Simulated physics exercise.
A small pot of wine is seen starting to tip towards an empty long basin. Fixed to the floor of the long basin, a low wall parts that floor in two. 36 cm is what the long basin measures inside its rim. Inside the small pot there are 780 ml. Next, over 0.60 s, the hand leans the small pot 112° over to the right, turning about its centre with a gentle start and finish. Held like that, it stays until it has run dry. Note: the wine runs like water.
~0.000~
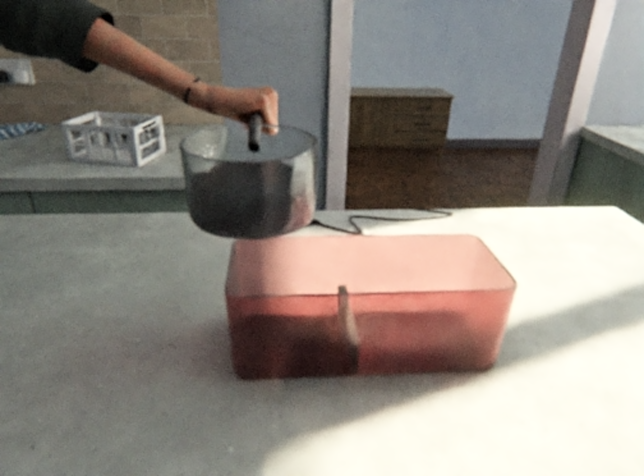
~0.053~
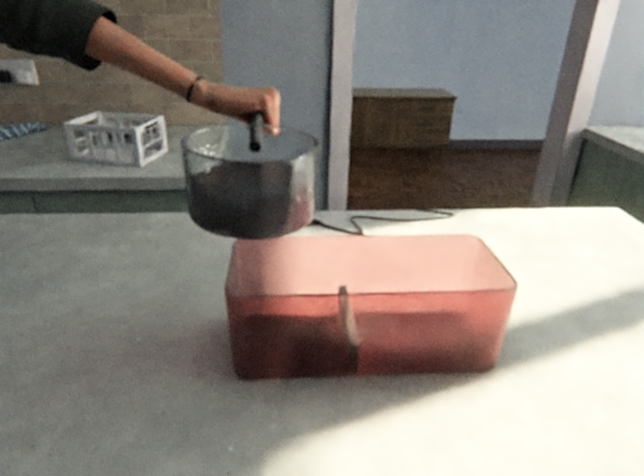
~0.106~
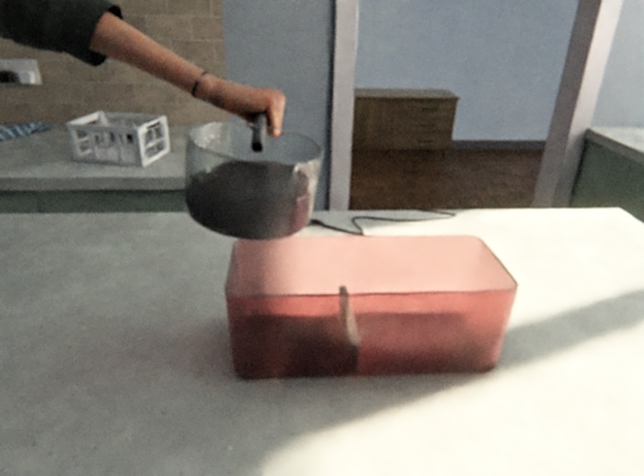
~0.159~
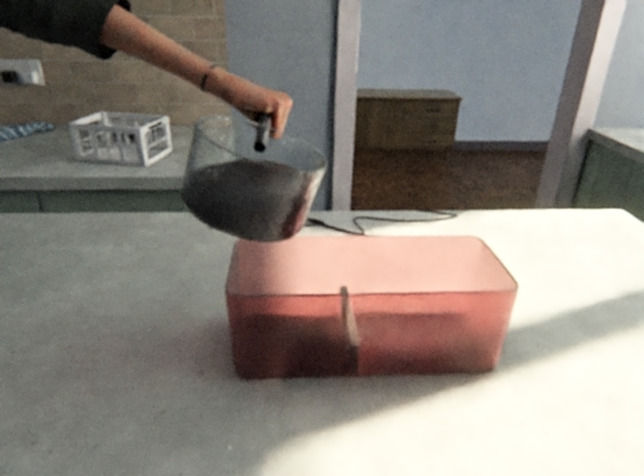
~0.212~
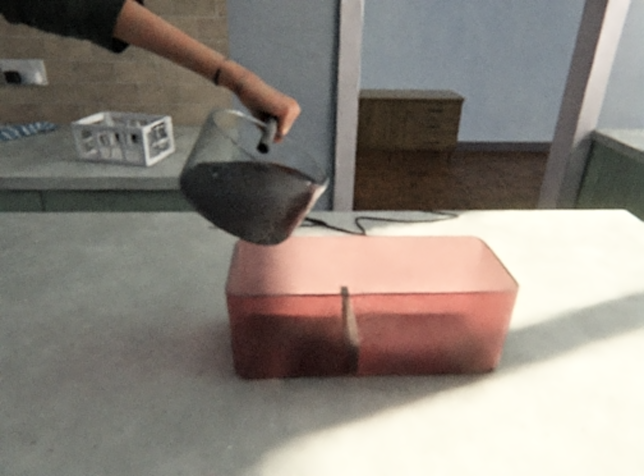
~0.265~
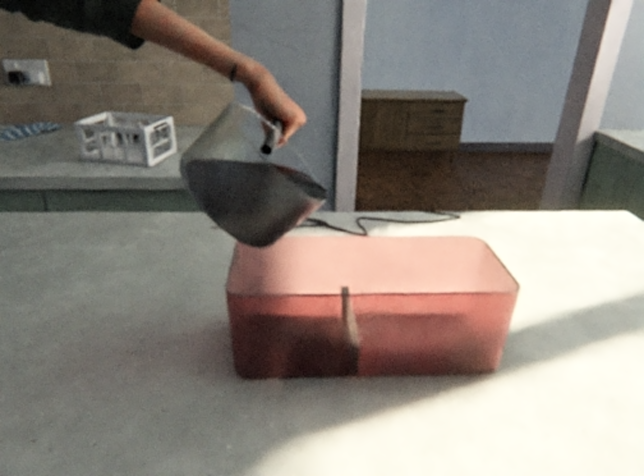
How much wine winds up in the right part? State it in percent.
About 26 per cent.
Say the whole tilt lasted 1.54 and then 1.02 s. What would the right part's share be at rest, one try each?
Roughly 50 per cent the first time and 40 per cent the second.
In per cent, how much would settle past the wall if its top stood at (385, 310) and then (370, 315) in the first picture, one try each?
In order, 10 and 10 per cent.
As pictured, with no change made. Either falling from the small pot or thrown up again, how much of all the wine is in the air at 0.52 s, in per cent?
Near 28 in a hundred.
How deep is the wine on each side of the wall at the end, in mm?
Roughly 26 mm on the left side and 8 mm on the right side.
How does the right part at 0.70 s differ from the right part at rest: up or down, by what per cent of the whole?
It goes higher by about 4 %.
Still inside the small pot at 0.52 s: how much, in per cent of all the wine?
Some 28 % of it is still there.
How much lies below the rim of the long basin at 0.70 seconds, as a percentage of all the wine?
About 88 %.
By 0.52 s the tilt is 107° and 27 per cent is still to pour, 30 is left of the wall and 13 right of it.
By 0.70 s the tilt is 112° and 7 per cent is still to pour, 66 is left of the wall and 22 right of it.
By 0.89 s the tilt is 112° and 0 per cent is still to pour, 72 is left of the wall and 25 right of it.
By 1.10 s the tilt is 112° and 0 per cent is still to pour, 73 is left of the wall and 26 right of it.
At rest 73 per cent lies left of the wall, 26 right of it and 1 outside.
